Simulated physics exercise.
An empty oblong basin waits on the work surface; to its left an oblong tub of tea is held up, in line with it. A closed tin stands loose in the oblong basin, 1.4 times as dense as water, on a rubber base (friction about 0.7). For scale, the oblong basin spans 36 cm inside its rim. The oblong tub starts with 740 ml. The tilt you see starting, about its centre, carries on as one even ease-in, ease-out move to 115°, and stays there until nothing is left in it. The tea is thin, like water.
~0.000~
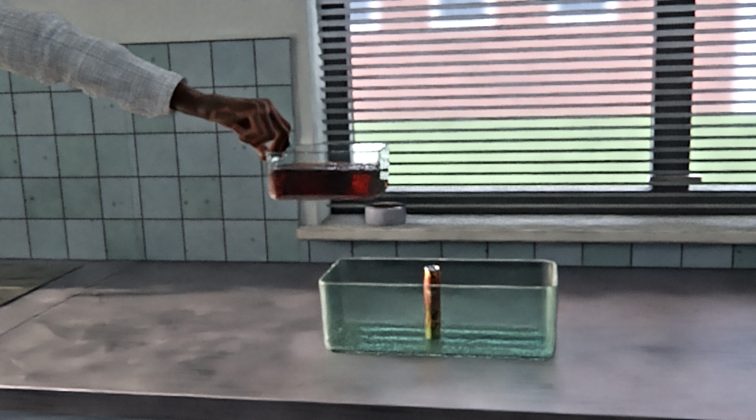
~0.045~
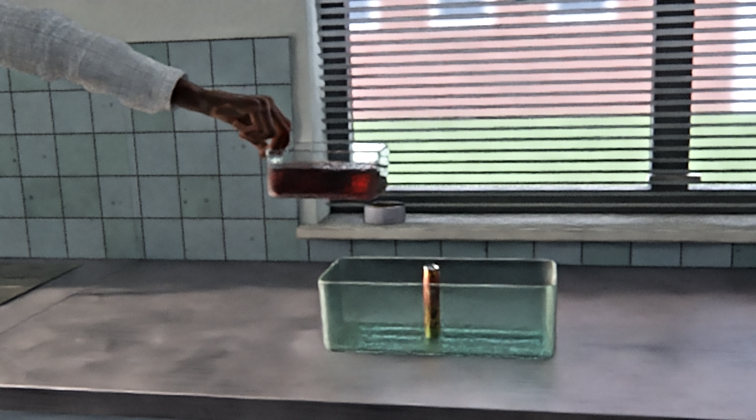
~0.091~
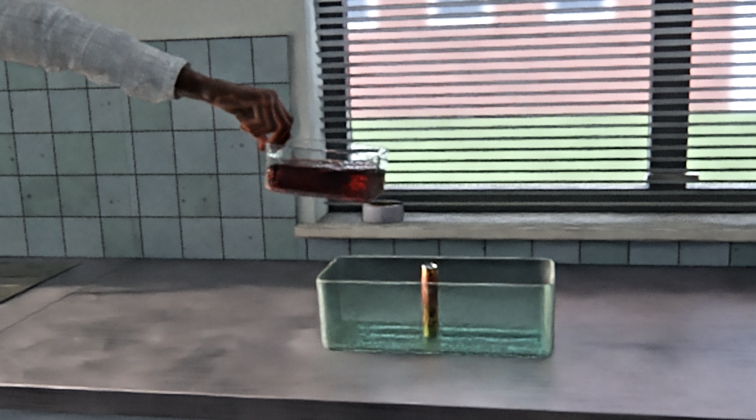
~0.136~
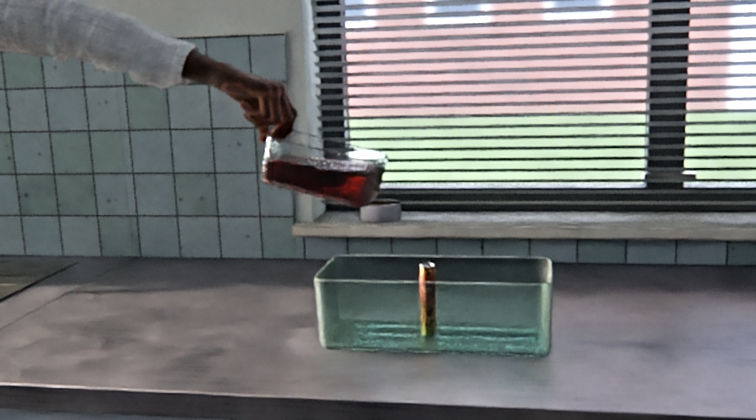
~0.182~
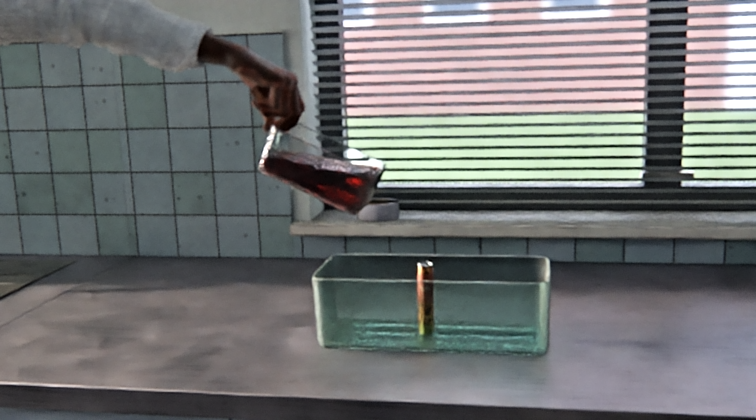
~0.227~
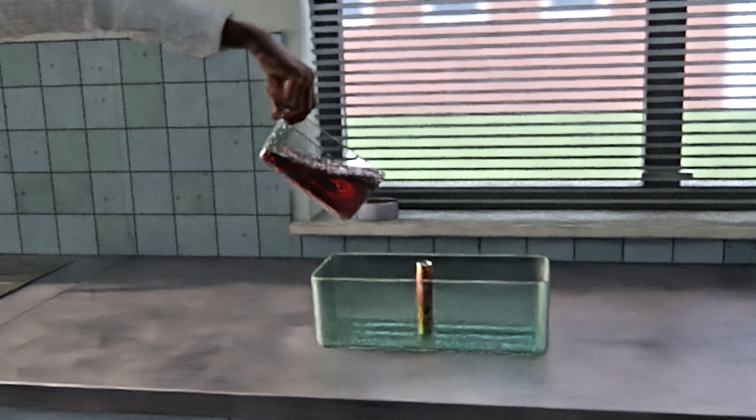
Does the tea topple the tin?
The tin falls.
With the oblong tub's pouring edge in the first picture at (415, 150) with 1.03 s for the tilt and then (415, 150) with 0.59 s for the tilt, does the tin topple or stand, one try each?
First it remains upright; then it stays up.
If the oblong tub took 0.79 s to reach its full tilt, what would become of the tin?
The tin stays up.
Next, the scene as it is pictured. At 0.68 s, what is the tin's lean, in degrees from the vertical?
Near 15° from upright.
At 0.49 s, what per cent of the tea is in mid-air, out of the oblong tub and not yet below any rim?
Near 42 in a hundred.
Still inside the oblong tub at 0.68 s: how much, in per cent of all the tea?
Near 1 in a hundred.
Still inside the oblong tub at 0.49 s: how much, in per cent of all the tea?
About 10 per cent.
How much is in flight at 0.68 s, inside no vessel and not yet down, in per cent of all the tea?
About 5 per cent.
Then, 0.49 s in, the tilt is 106° and 9 per cent is still to pour; the tin stands where it began.
Then, 0.68 s in, the tilt is 115° and 1 per cent is still to pour; the tin leans 13°.
Then, 0.87 s in, the tilt is 115° and 0 per cent is still to pour; the tin leans 59°.
Then, 1.09 s in, the tilt is 115° and 0 per cent is still to pour; the tin lies on its side.
Finally, the tin lies on its side.
